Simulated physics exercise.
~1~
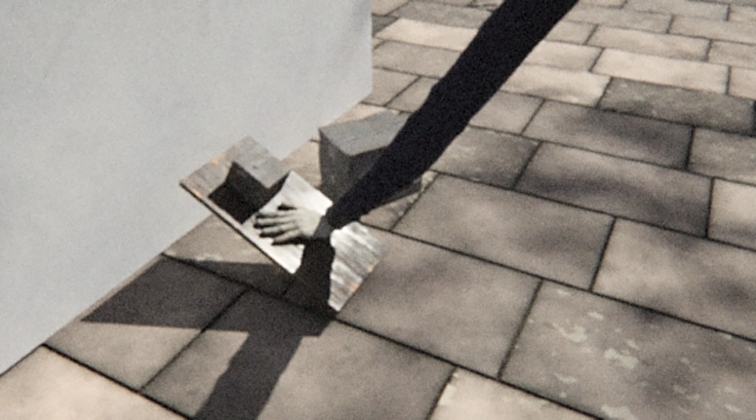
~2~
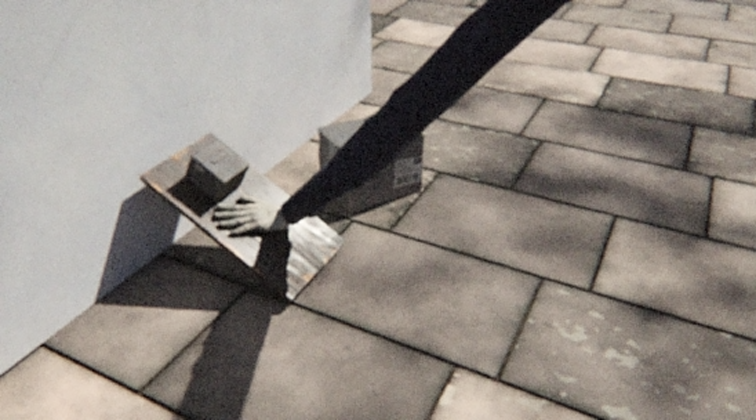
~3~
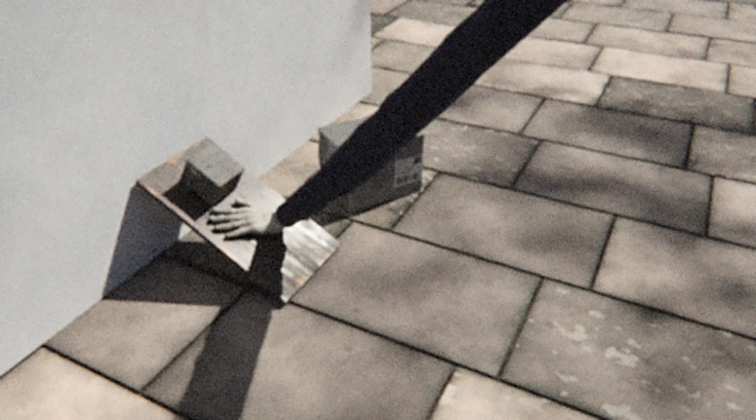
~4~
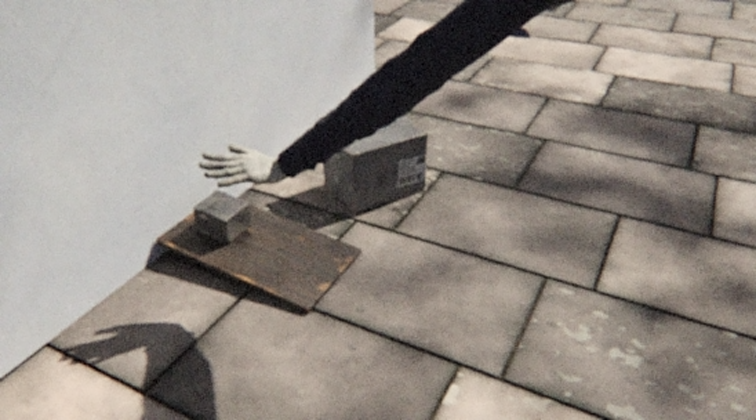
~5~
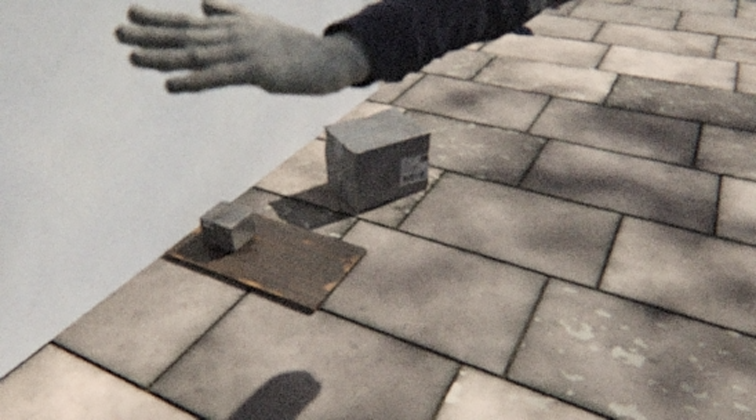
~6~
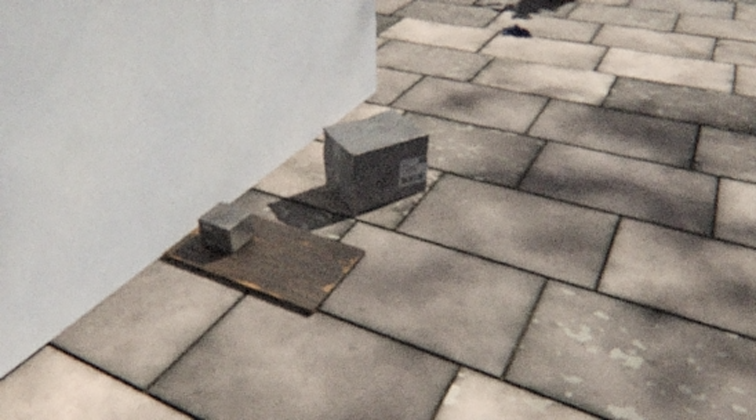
At the start, a hand at the end of a dark sleeve holds a dark, flat board tilted beside a pale wall, with a small grey block on it and a larger grey box standing behind on the paving. The hand shifts the board left towards the wall and steadies it there for a moment. Then the fingers lift away, and the board slips down towards the paving with the small block still on top. The open hand draws back, passing large across the view, and leaves. The board ends low on the slabs, the block resting on it and the grey box unmoved.
